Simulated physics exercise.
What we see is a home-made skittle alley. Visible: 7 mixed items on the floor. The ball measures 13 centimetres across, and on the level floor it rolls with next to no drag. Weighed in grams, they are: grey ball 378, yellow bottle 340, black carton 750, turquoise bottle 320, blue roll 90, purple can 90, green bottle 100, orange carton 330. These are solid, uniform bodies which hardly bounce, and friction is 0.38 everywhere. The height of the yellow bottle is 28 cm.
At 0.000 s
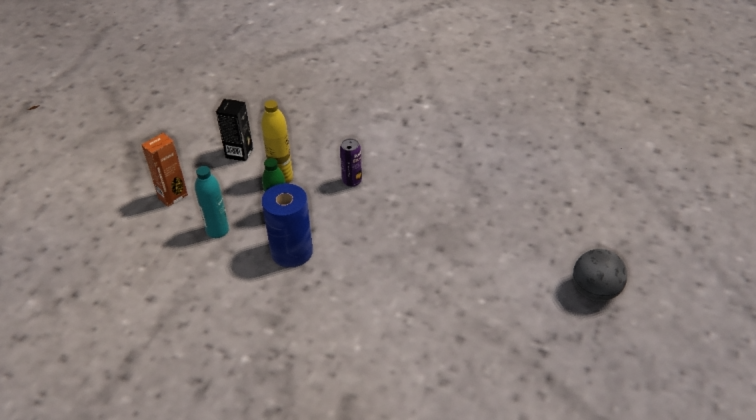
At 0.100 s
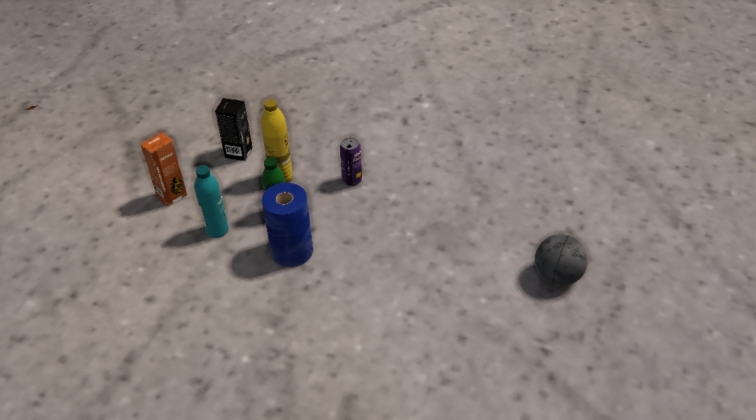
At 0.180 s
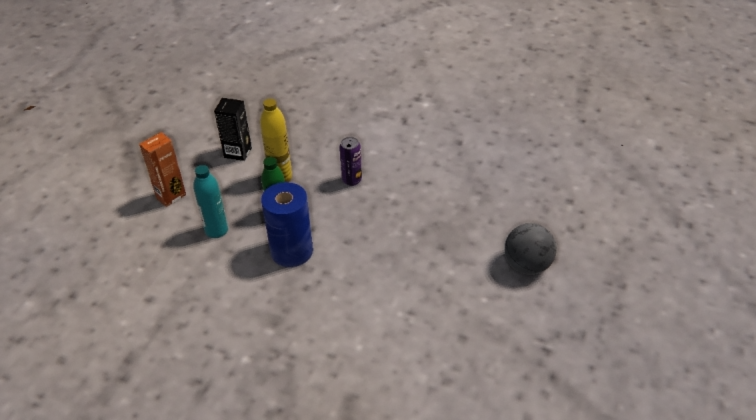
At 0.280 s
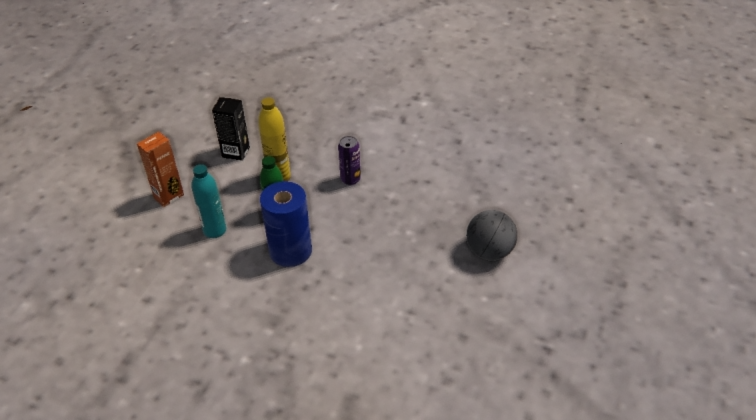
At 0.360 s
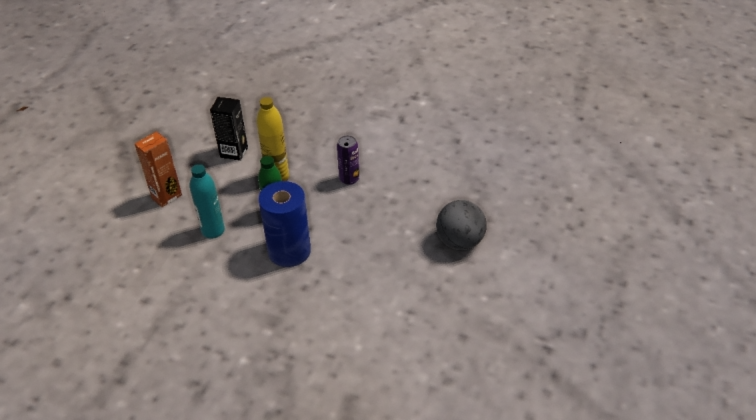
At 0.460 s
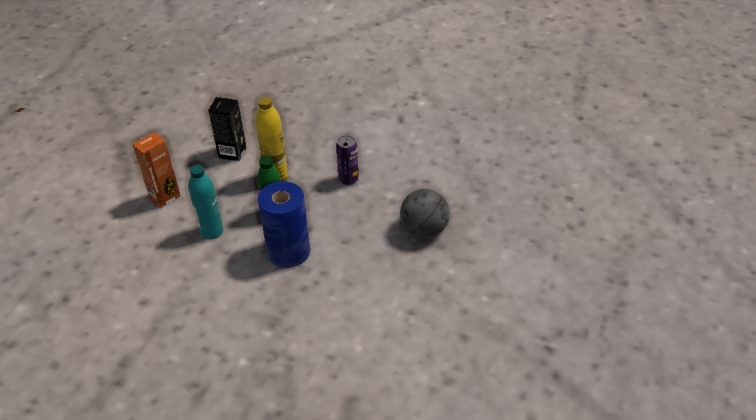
A dark grey ball rolls leftward and slightly up the view across a speckled stone-like floor, starting well to the right of a loose group of upright bottles, cartons, a purple can and a blue roll. It steadily closes much of the gap, while the grouped items stay standing, untouched.
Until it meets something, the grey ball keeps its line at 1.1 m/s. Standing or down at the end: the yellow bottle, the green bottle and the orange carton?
Yellow bottle: Down, green bottle: Standing, orange carton: Standing.
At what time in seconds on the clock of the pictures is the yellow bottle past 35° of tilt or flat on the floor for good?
Answer: Near 1.5 s.
Around 0.76 s, 80 cm rolled; grey ball near (322, 181).
Around 1.06 s, 94 cm rolled; grey ball near (271, 174); yellow bottle at 20° to upright near (248, 127).
Around 1.76 s, 109 cm rolled; grey ball near (214, 178); yellow bottle on its side near (260, 122).
Finally (4.0 s), on their side or leaning hard on the floor, yellow bottle; the other 6 still in place (within 8 cm). Final places as that camera would see them, yellow bottle near (270, 120), green bottle near (267, 189).
